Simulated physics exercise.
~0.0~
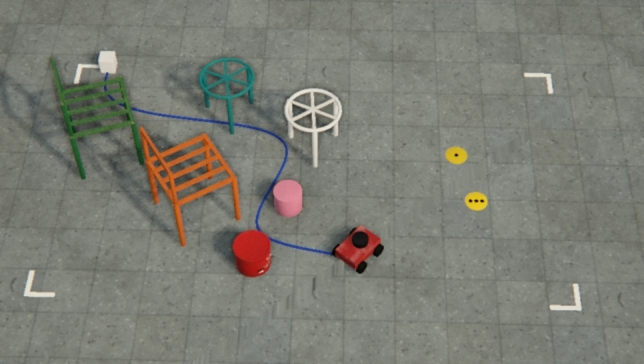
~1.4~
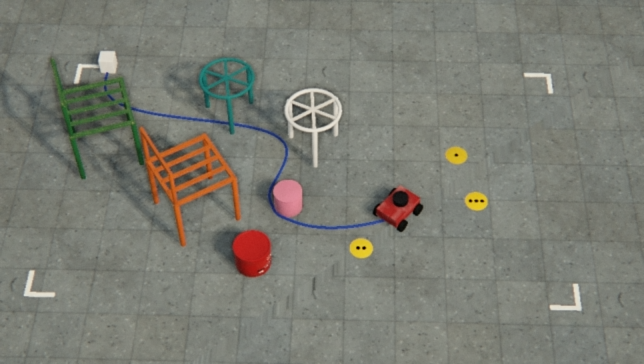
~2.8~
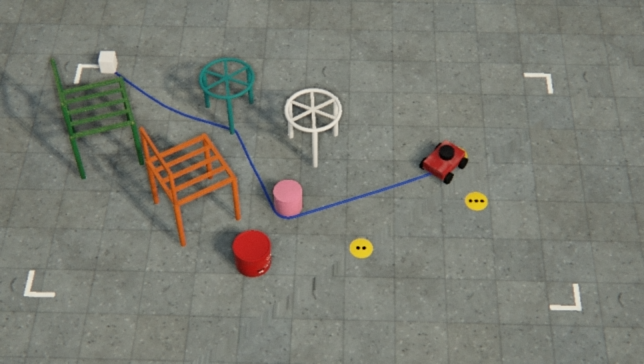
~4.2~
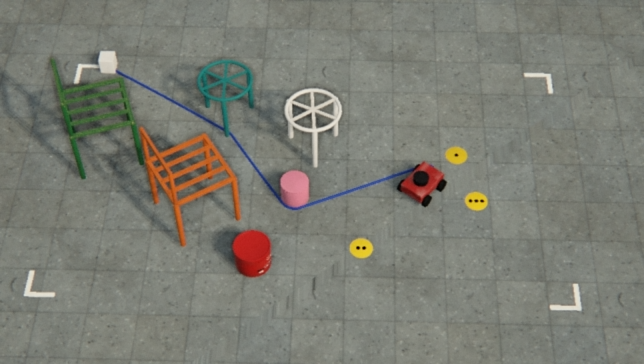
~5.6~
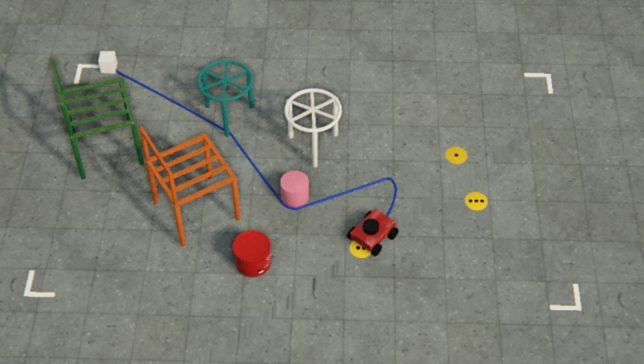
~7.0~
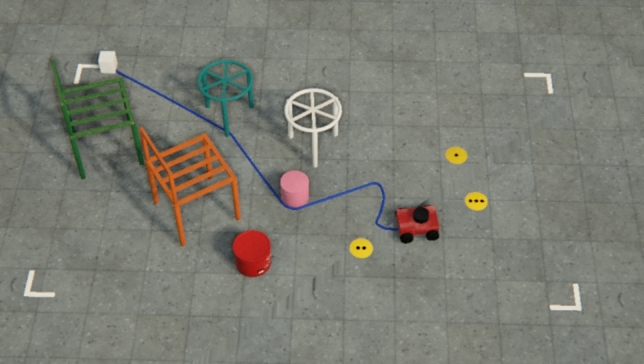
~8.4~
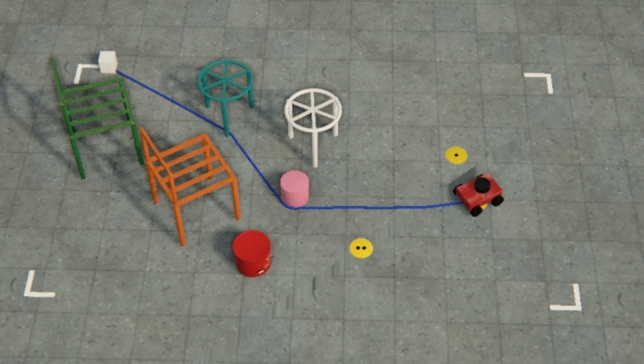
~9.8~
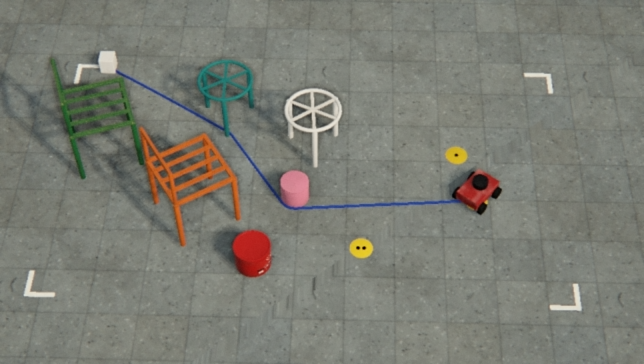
A small red cart towing a blue lead visits three yellow marks, nudging a pink tub, and stops with the lead still attached.
